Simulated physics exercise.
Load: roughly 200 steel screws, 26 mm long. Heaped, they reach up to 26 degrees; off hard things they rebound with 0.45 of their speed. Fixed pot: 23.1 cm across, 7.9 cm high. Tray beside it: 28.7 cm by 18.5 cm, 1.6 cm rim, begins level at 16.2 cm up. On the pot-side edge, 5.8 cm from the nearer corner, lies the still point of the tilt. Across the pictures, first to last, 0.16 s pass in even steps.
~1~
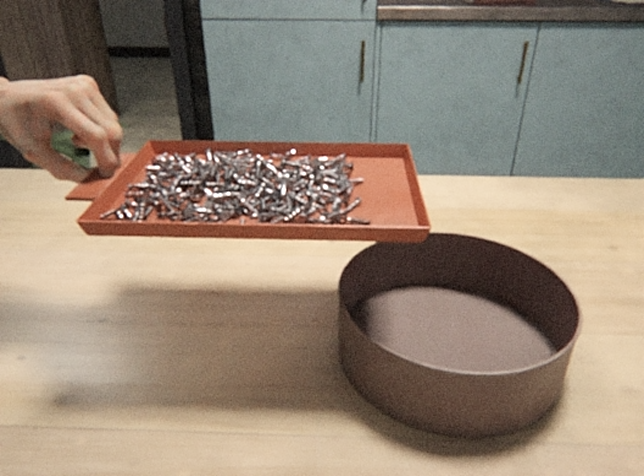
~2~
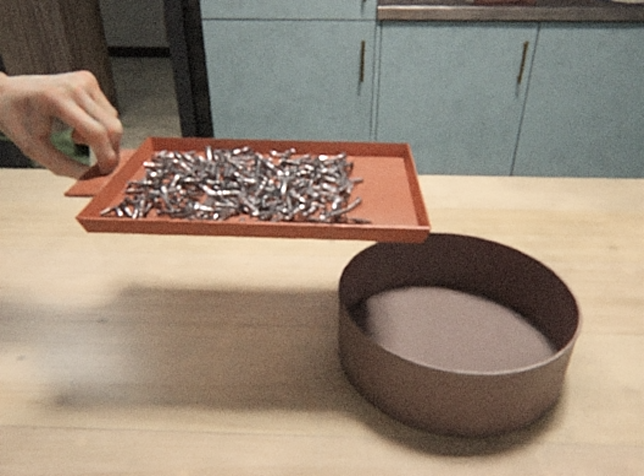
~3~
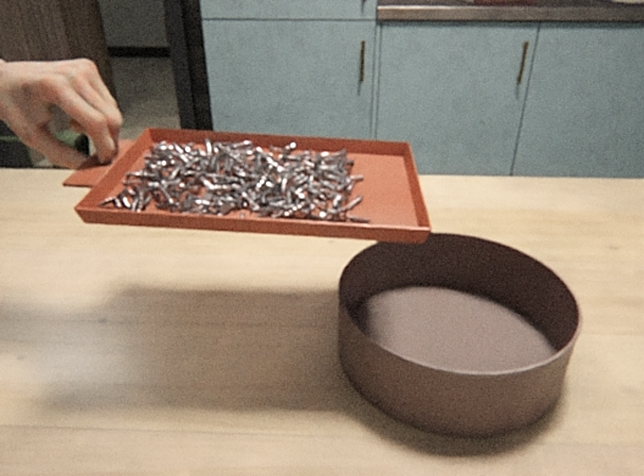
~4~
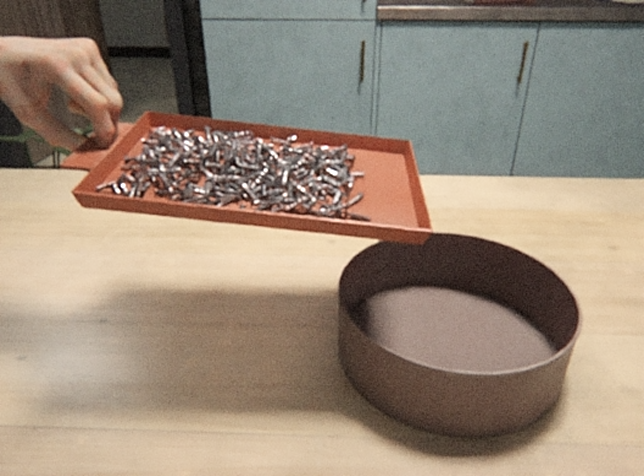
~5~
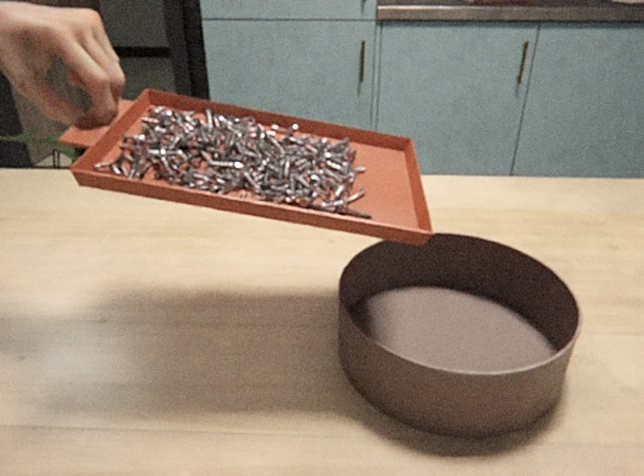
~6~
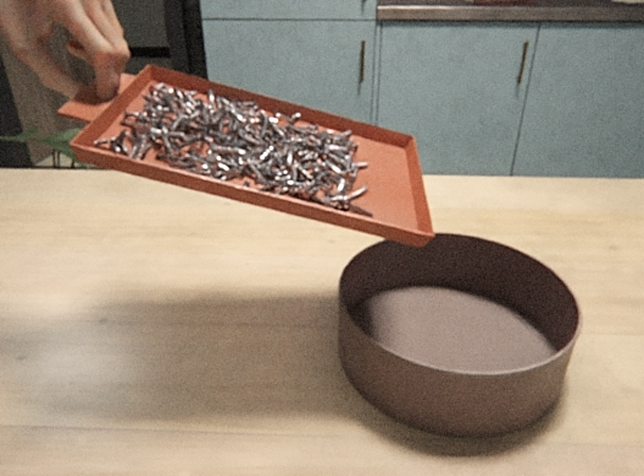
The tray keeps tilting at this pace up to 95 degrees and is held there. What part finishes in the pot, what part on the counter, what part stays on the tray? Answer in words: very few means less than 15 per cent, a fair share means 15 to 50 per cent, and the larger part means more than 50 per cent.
Pot: The larger part. Counter: Very few. Tray: Very few.
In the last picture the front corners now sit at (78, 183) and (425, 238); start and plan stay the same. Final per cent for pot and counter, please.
Pot 70; counter 30.
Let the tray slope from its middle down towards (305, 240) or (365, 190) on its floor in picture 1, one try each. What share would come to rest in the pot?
That would be close to 40 per cent and then close to 80 per cent.
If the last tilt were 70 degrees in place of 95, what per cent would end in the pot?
In that case some 90 per cent.
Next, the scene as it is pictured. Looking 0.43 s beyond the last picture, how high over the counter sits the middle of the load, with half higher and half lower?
Roughly 16 cm.
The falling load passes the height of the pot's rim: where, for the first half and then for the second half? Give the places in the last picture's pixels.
The first half passes near (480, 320) and the second half near (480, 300).
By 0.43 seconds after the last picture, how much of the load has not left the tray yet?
About 65%.
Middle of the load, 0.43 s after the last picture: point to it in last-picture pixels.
Approximately (451, 224) in the final picture.
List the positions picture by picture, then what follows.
In the first picture, tray tilt 0 degrees, front corners at (84, 218) and (424, 225); middle of the pieces at (248, 183); pot at (456, 289).
In the second picture, tray tilt 1 degrees, front corners at (83, 215) and (425, 225); middle of the pieces at (248, 181).
In the third picture, tray tilt 3 degrees, front corners at (82, 206) and (425, 226); middle of the pieces at (248, 176).
In the fourth picture, tray tilt 6 degrees, front corners at (80, 190) and (426, 227), lowest corner right front; middle of the pieces at (249, 167).
In the fifth picture, tray tilt 11 degrees, front corners at (78, 167) and (427, 229), lowest corner right front; middle of the pieces at (250, 155).
In the sixth picture, tray tilt 16 degrees, front corners at (79, 143) and (428, 231), lowest corner right front; middle of the pieces at (253, 141); pot at (456, 289).
Then, 0.26 s after the last picture, tilt 56 degrees; the tray holds 100 %, the pot 0 %.
Then, 0.43 s after the last picture, tilt 82 degrees; the tray holds 65 %, the pot 5 %.
Then, 0.72 s after the last picture, tilt 95 degrees; the tray holds 0 %, the pot 100 %.
In the end, pot 100 %, counter 0 %, tray 0 %.
